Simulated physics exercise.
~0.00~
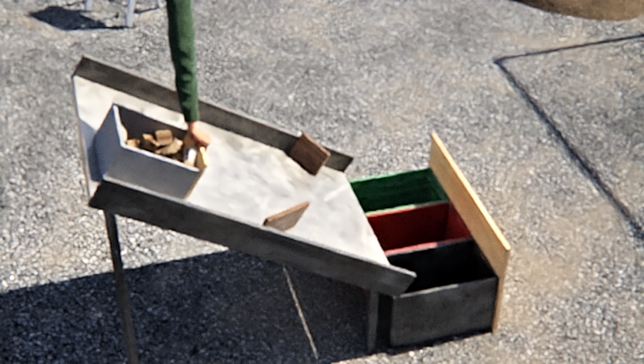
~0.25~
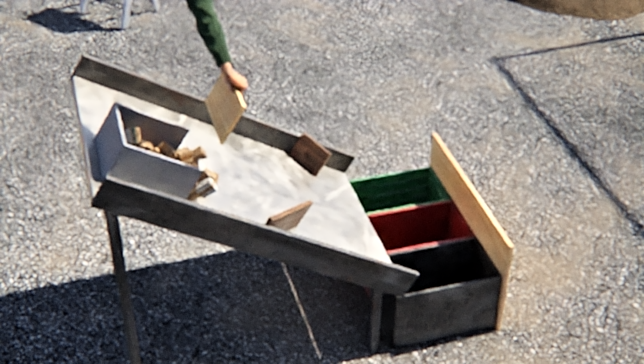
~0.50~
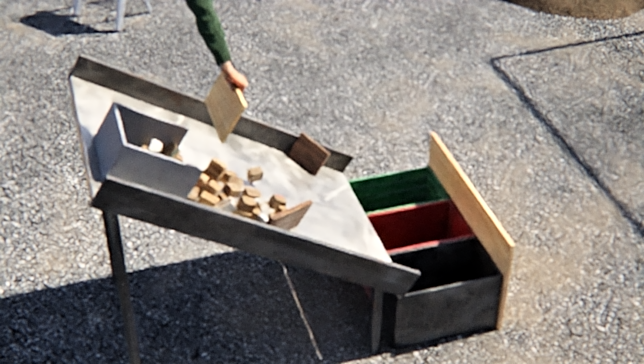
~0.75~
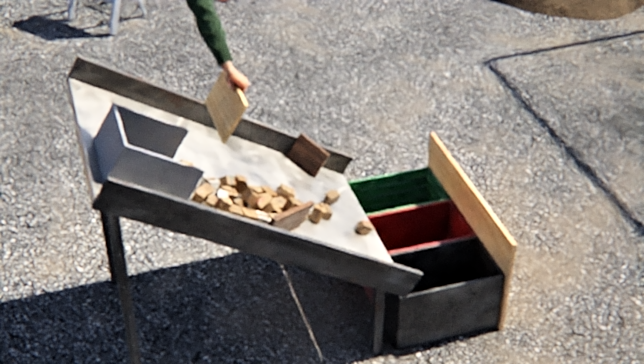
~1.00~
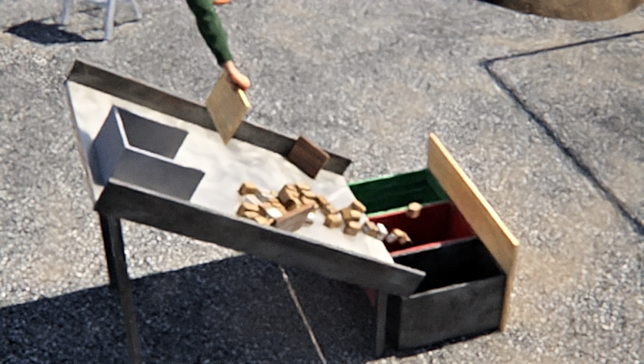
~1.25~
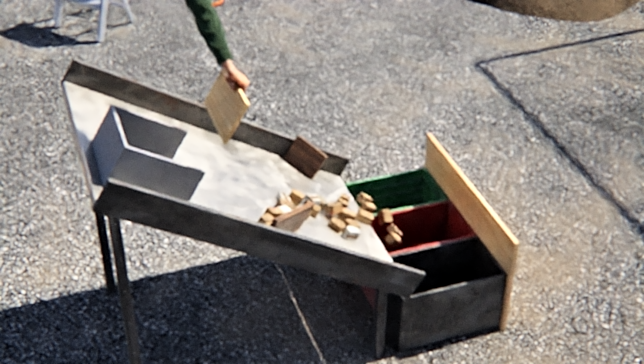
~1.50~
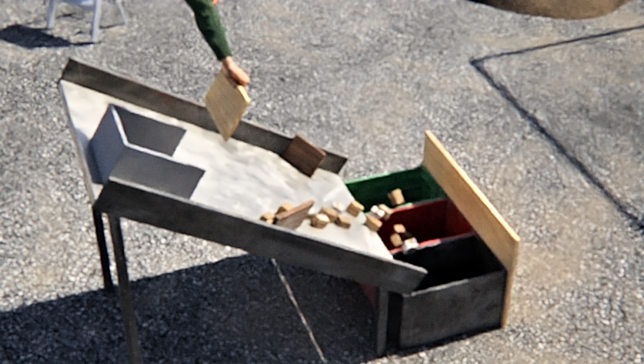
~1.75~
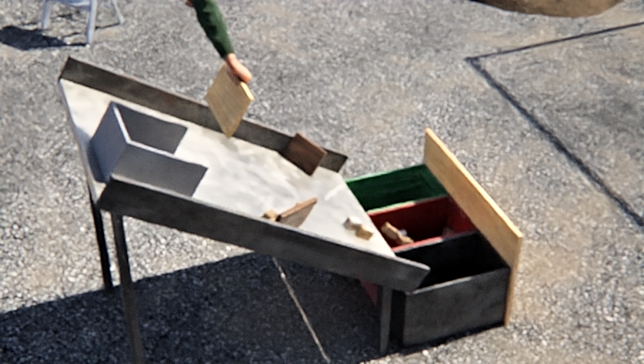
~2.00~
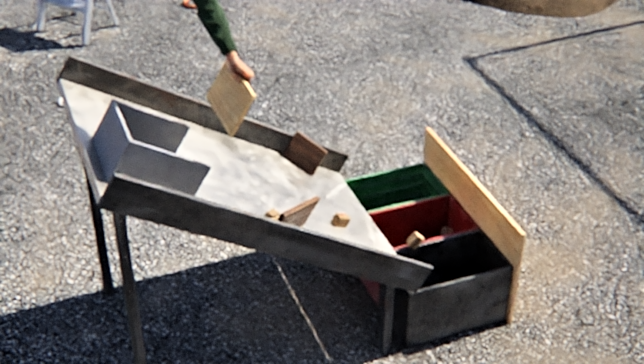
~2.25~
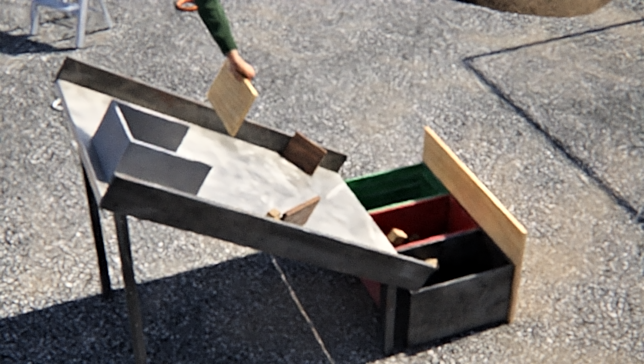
A green-sleeved arm lifted a wooden gate from a grey pen on a sloping table, and a heap of small wooden blocks slid down past two angled boards, most dropping into the red bin while a few stayed caught on the slope.
